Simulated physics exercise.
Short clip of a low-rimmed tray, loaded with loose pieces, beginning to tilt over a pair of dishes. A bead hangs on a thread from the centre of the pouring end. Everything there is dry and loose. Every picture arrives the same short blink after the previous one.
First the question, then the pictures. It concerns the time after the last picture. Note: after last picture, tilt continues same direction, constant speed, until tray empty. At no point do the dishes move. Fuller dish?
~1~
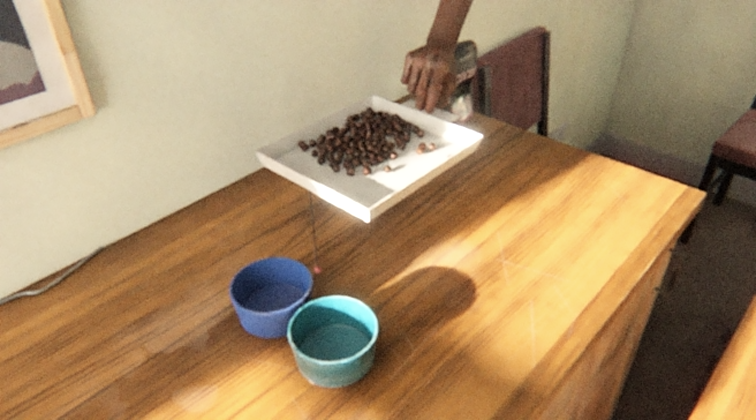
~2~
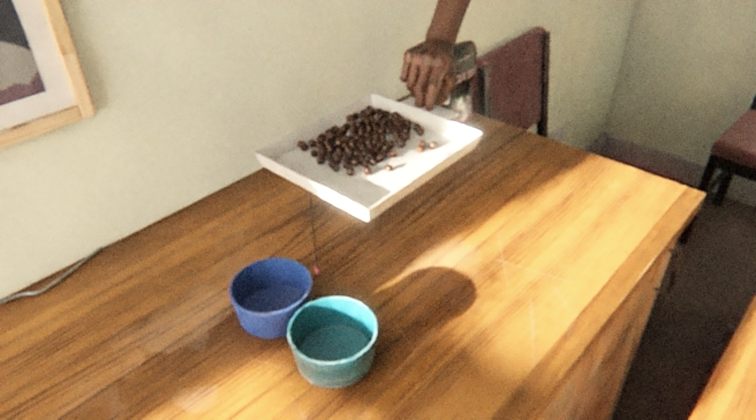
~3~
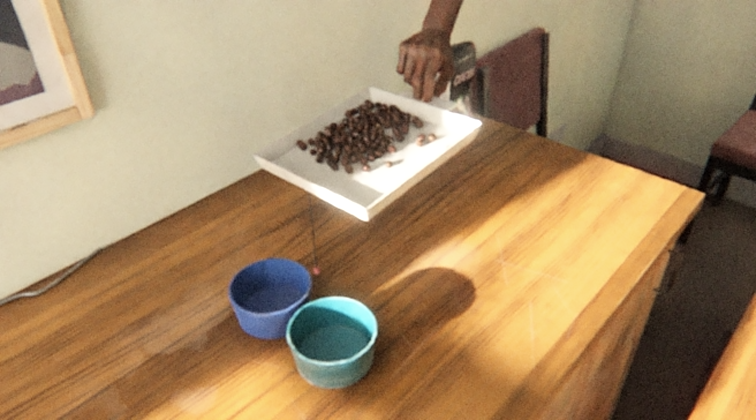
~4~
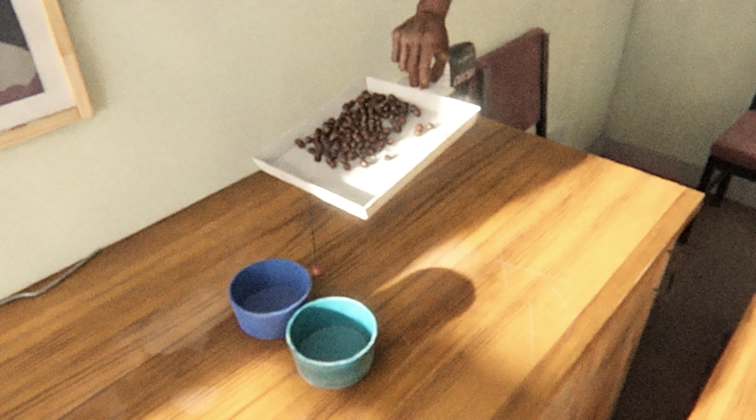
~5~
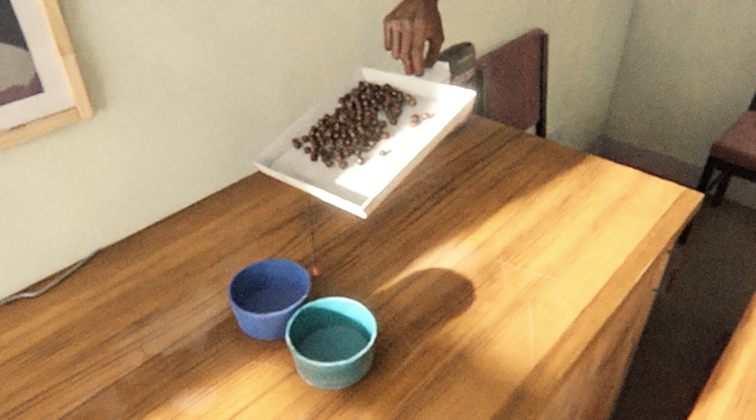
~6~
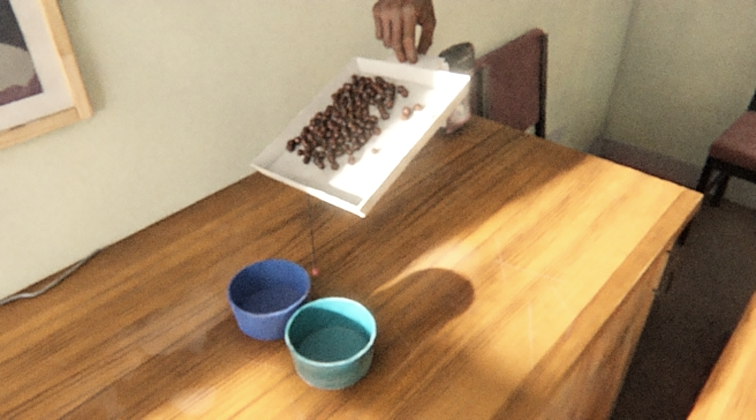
Left-hand.
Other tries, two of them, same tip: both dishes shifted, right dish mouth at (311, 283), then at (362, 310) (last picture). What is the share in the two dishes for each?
The first gives 70 %, the second 30 %.
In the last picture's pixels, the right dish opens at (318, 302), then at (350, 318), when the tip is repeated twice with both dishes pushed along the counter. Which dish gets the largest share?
The first time the left-side one comes out ahead, then the left-side one the second time.
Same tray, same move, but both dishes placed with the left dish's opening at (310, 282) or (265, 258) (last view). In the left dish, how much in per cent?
I'd say about 10 percent, followed by about 80 percent.
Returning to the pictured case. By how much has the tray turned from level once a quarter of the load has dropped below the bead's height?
Angle reached: About 85°.
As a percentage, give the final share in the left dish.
About 50 per cent.
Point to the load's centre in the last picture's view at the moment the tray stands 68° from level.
Check around (276, 173) in the last picture.
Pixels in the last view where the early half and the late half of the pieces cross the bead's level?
About (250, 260) to begin with, then about (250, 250).
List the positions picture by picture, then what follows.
In the first frame, corners of the pouring end at (261, 151) and (368, 205), level; middle of the load at (358, 139), chocolate balls; left dish at (241, 317); right dish at (302, 365); bead on its thread at (318, 269).
In the second frame, corners of the pouring end at (261, 151) and (367, 206), level; middle of the load at (357, 138).
In the third frame, corners of the pouring end at (259, 154) and (365, 205), tipped barely, lowest at the left corner; middle of the load at (356, 135).
In the fourth frame, corners of the pouring end at (258, 156) and (363, 204), tipped a little, lowest at the left corner; middle of the load at (354, 128).
In the fifth frame, corners of the pouring end at (257, 159) and (360, 204), tipped clearly, lowest at the left corner; middle of the load at (349, 124).
In the sixth frame, corners of the pouring end at (256, 162) and (357, 203), tipped clearly, lowest at the left corner; middle of the load at (351, 115), all on the move; left dish at (239, 319); right dish at (300, 367).
Soon, tray tipped steeply; most on the tray; a stray few in the left dish; a stray few outside both; about a quarter in the air.
A while on, tray tipped past a quarter turn; a small part on the tray; a stray few in the right dish; about a third in the left dish; about a third outside both; about a quarter in the air.
Towards the end, tray tipped past a quarter turn; a stray few in the right dish; about half in the left dish; about half outside both.
Finally, tray tipped past a quarter turn; a stray few in the right dish; about half in the left dish; about half outside both.
